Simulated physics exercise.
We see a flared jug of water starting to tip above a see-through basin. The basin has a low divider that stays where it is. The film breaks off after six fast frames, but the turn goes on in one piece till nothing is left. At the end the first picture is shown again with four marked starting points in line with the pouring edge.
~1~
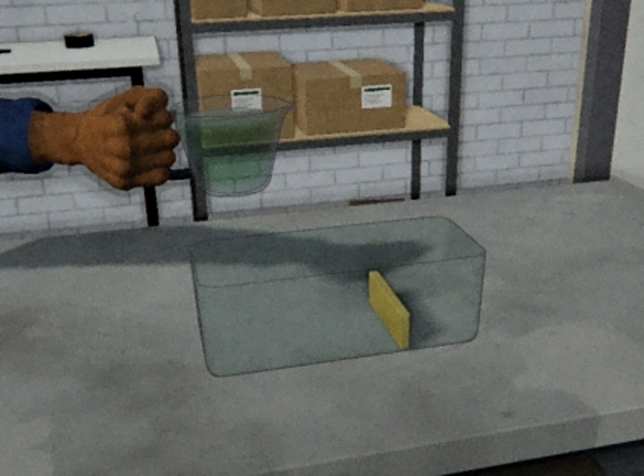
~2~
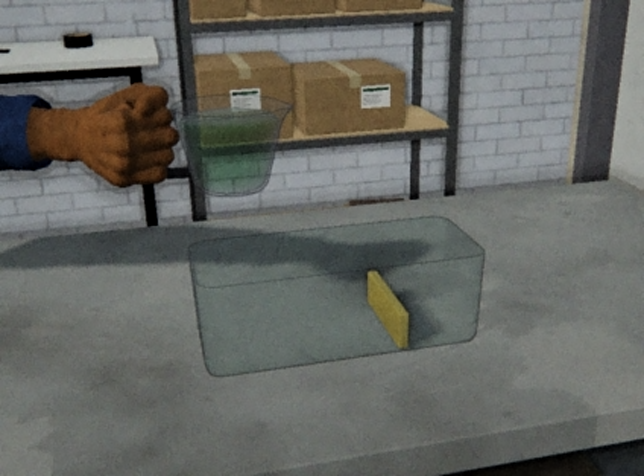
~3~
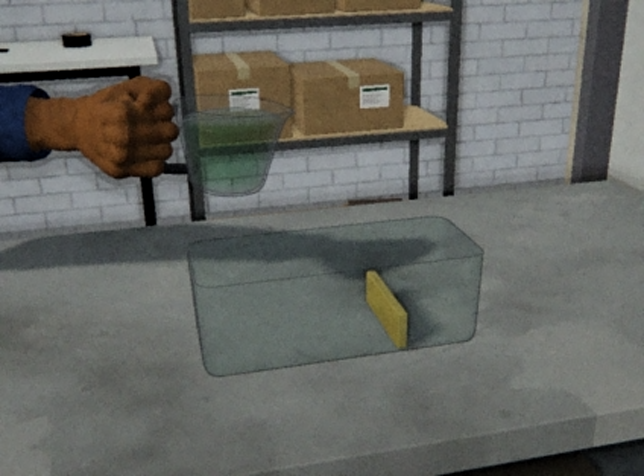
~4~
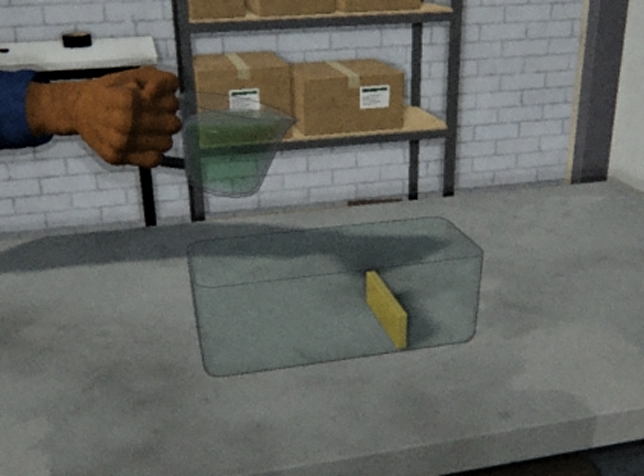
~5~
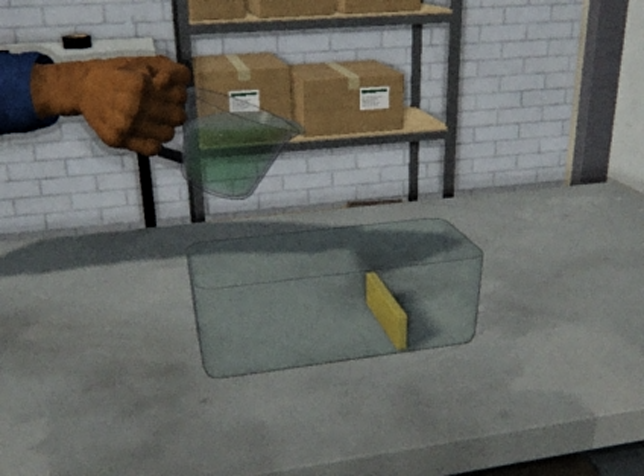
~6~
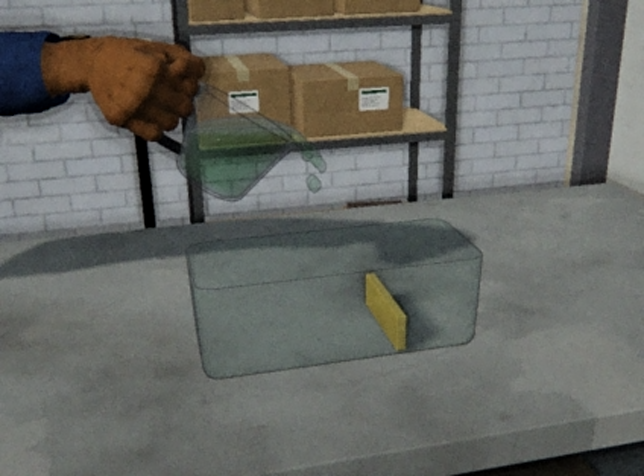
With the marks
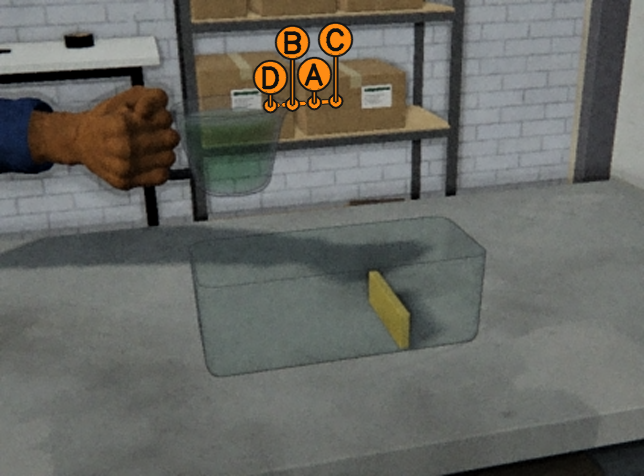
In a storeroom with boxes on shelves, a hand tilted a clear jug of green water steadily to the right above a see-through basin with a yellow divider, and a little water slipped over the lip.
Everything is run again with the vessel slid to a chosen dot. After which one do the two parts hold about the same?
C is best.
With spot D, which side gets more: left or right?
More ends on the left.
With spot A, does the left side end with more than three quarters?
Yes.
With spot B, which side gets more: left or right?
The left one.
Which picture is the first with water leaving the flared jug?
In picture 5.
On the marked copy, A at (314, 102); B at (292, 104); C at (335, 101); D at (270, 105).
If A is chosen, about 86 % ends left of the wall and 14 % right of it.
If B is chosen, about 95 % ends left of the wall and 4 % right of it.
If C is chosen, about 49 % ends left of the wall and 50 % right of it.
If D is chosen, about 95 % ends left of the wall and 3 % right of it.
